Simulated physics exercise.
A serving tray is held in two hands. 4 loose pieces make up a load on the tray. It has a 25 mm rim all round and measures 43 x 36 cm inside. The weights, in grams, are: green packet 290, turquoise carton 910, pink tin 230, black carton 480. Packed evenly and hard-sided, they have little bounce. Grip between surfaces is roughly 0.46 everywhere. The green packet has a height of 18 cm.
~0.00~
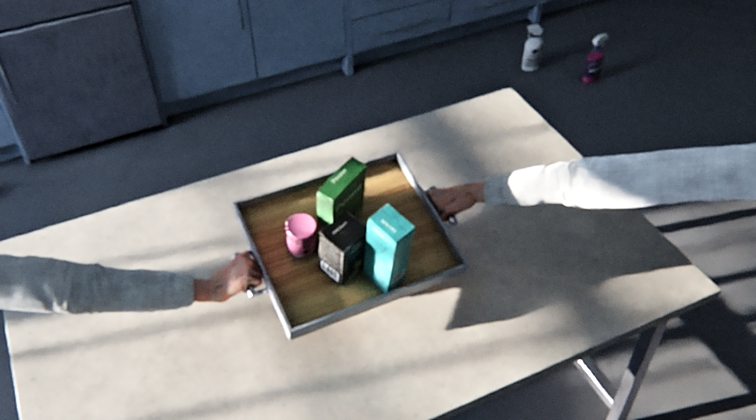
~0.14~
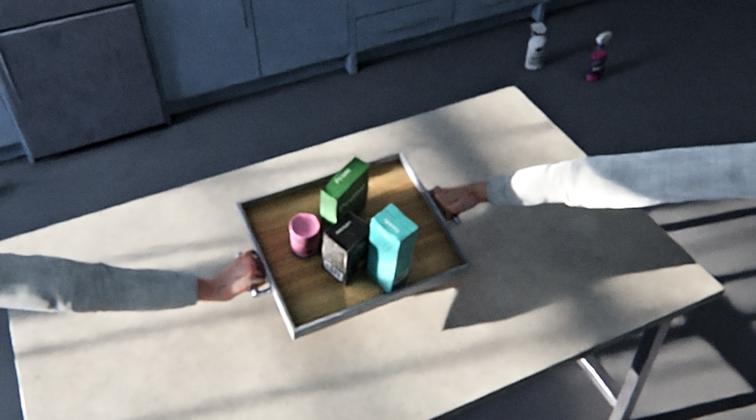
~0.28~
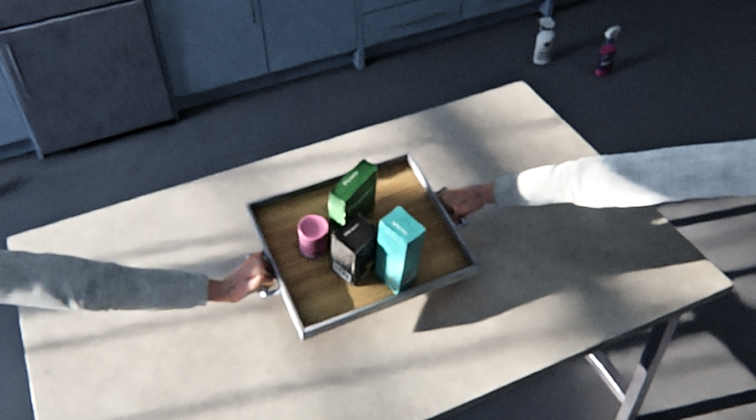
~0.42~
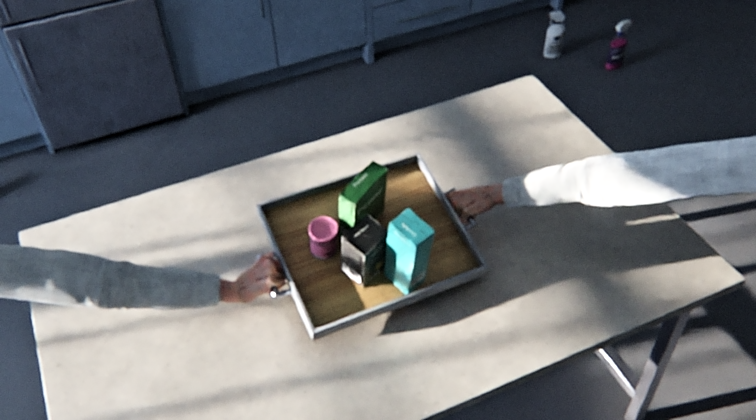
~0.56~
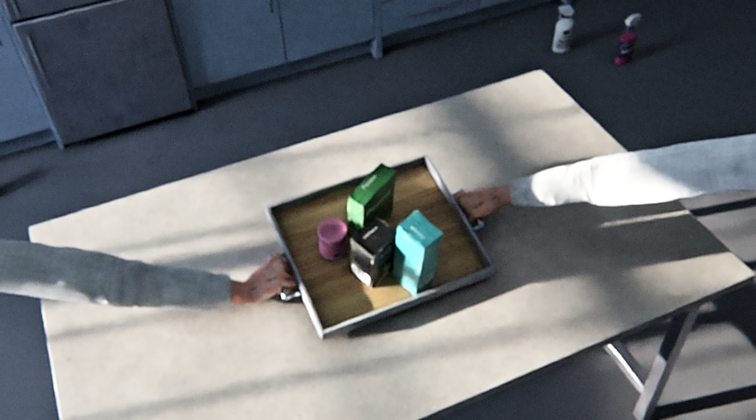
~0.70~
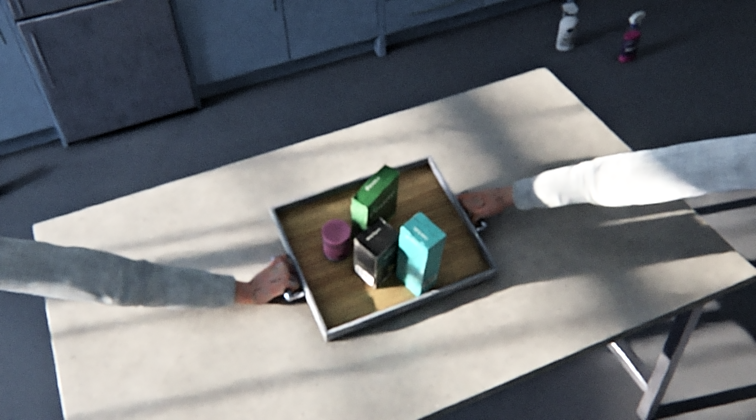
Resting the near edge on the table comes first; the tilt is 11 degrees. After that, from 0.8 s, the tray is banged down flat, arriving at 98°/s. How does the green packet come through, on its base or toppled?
It is going to keel over.
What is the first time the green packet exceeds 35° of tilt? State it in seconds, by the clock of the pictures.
I'd put it at some 1.4 s.
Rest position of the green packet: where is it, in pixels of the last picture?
Near (338, 209).
After 1.00 s, near edge on the table, tray at 2°; green packet 3° off its base near (374, 212).
After 1.10 s, tray flat on the table; green packet 7° off its base near (368, 210).
After 1.40 s, tray flat on the table; green packet 30° off its base near (356, 205).
After 1.60 s, tray flat on the table; green packet on its side near (338, 208).
In the end (2.0 s), toppled on the tray, green packet; the other 3 under 5 cm from the start. In the last view, green packet near (338, 209).
